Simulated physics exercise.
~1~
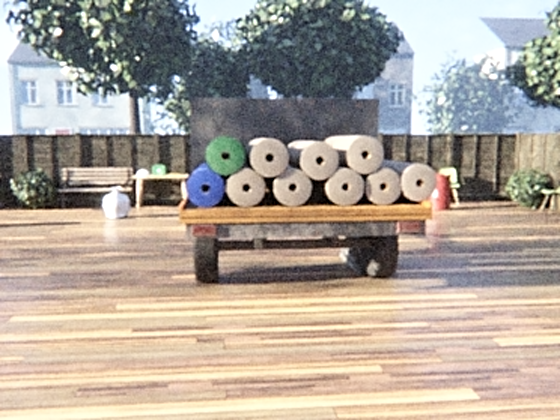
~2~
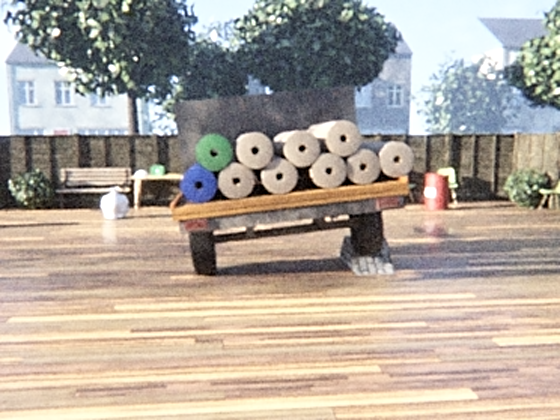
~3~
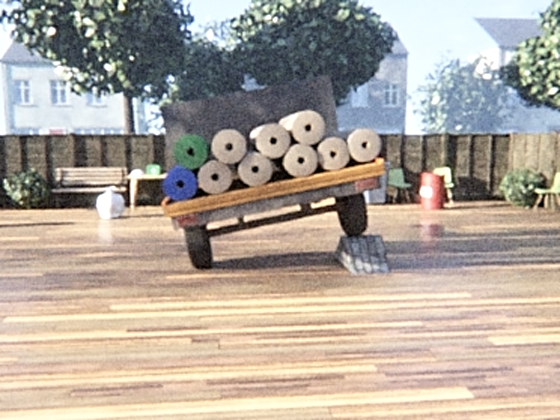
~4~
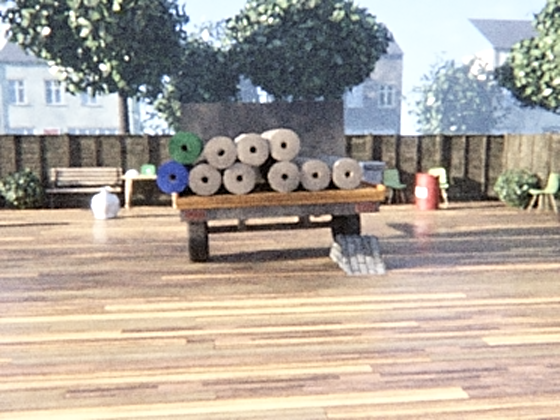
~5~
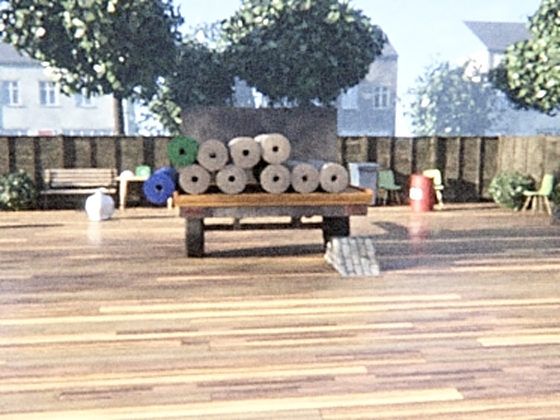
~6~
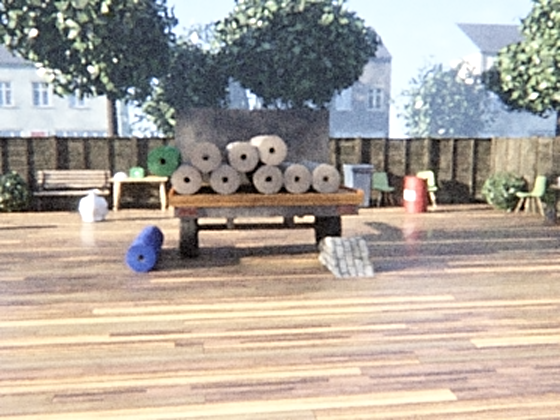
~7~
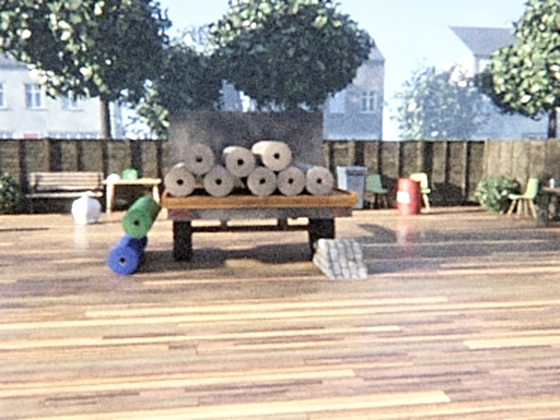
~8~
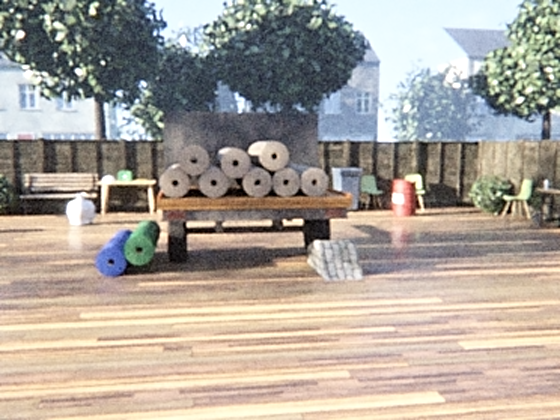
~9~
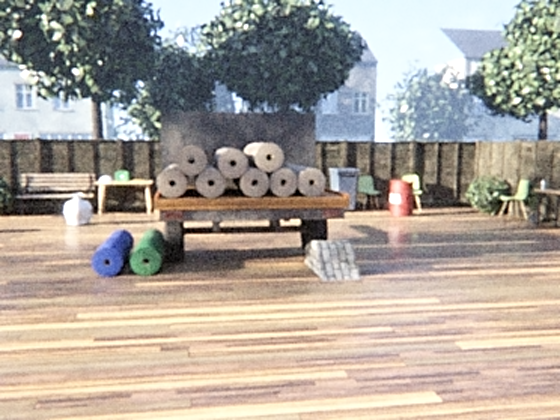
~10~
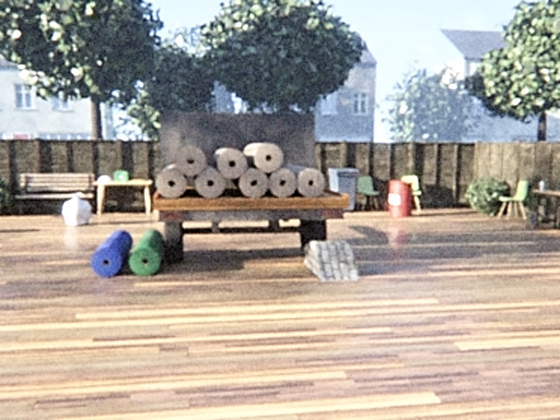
On a plank-floored yard with a dark fence, trees and pale houses behind, a flat trailer is seen from the end, the view drifting slightly right. It carries two layers of loose rolls, mostly beige, with a blue one at the lower left and a green one above it. The right wheel rides up a grey hump, tilting the deck down to the left, then comes down and the trailer levels. The blue roll drops off the left side, and the green roll follows. Both end side by side on the ground at the left, while the beige rolls stay aboard.
